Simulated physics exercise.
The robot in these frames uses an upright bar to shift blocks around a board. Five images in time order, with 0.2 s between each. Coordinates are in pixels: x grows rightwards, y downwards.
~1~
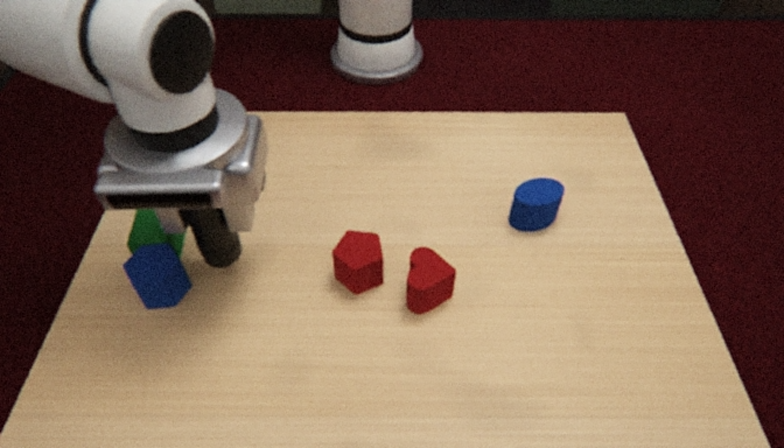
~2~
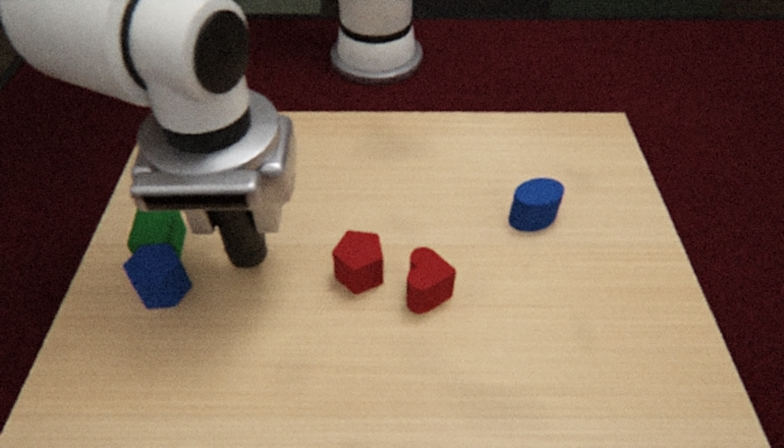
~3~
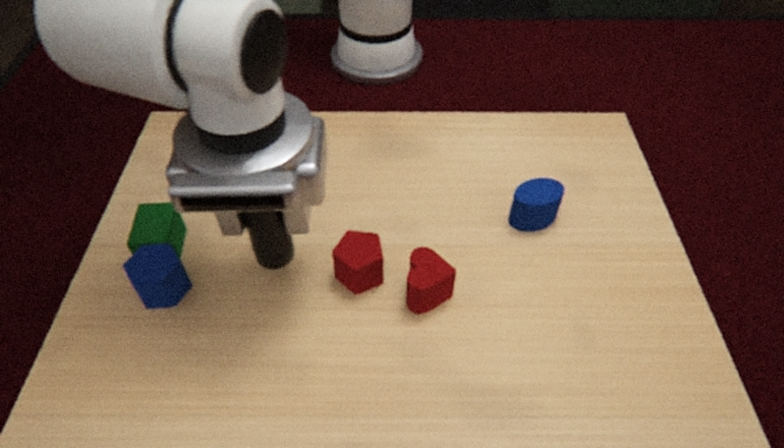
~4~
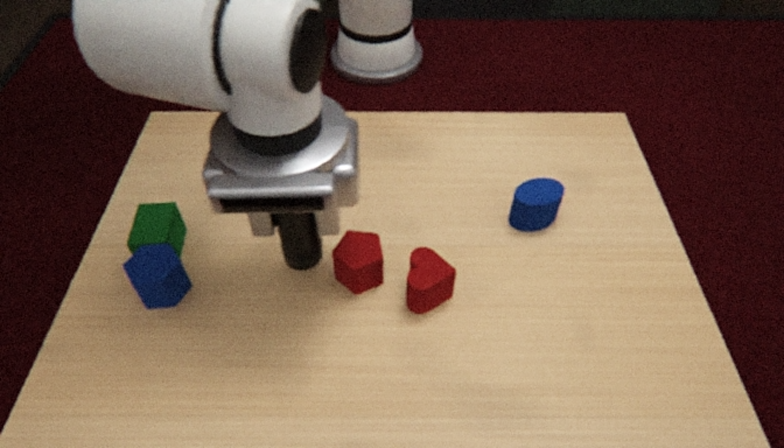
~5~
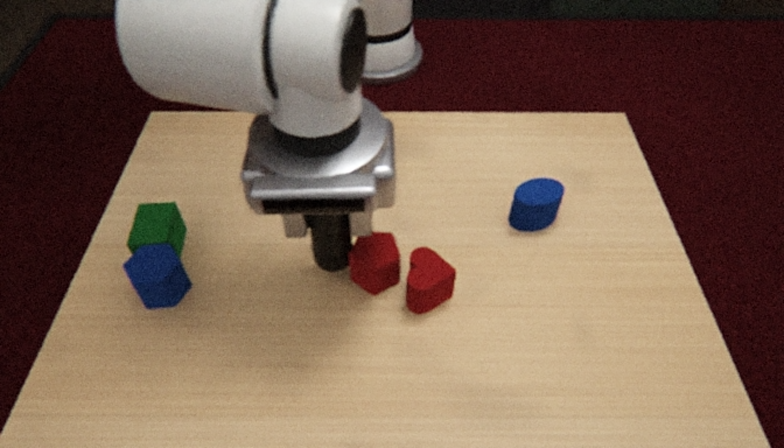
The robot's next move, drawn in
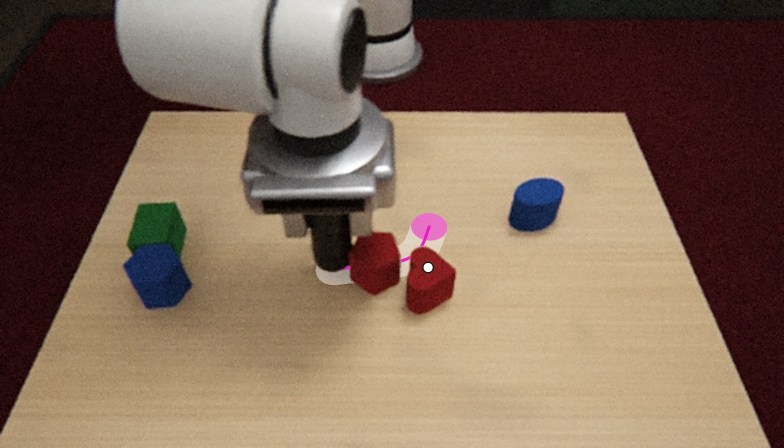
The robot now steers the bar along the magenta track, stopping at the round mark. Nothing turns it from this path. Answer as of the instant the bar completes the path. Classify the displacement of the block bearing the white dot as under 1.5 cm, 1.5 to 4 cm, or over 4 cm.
Final distance: 1.5 to 4 cm.
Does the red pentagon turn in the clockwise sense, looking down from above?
Yes, that is what happens.
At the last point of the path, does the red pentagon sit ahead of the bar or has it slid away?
I'd say the red pentagon has slipped off and sits beside or behind the bar.
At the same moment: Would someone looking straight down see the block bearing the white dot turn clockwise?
My answer is yes.
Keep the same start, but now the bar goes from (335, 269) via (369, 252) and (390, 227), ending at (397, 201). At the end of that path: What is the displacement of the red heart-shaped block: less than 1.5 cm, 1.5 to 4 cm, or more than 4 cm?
Moves under 1.5 cm.
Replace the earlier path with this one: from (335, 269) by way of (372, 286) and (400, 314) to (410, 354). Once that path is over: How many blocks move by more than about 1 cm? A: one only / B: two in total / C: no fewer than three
That would be B.
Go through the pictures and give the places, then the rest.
The first picture shows lower end of the bar at (223, 253), tops of blocks, red pentagon at (359, 248), red heart-shaped block at (428, 268).
The second picture shows bar at (248, 254), blocks as before.
The third picture shows bar at (275, 255), blocks as before.
The fourth picture shows bar at (304, 256), blocks as before.
The fifth picture shows bar at (334, 257), red pentagon at (375, 248), red heart-shaped block at (428, 268).
The drawn path runs from (335, 269) via (377, 265) and (415, 254), ending at (429, 227); the dot is on the red heart-shaped block.
The first path, step by step. One third of the way, bar at (377, 252); red pentagon at (420, 243); red heart-shaped block at (448, 270), turned 50° clockwise.
Two thirds of the way, bar at (416, 241); red pentagon at (459, 240), turned 20° clockwise; red heart-shaped block at (463, 275), turned 65° clockwise.
At the end, bar at (430, 214); red pentagon at (460, 240), turned 20° clockwise; red heart-shaped block at (463, 275), turned 65° clockwise.
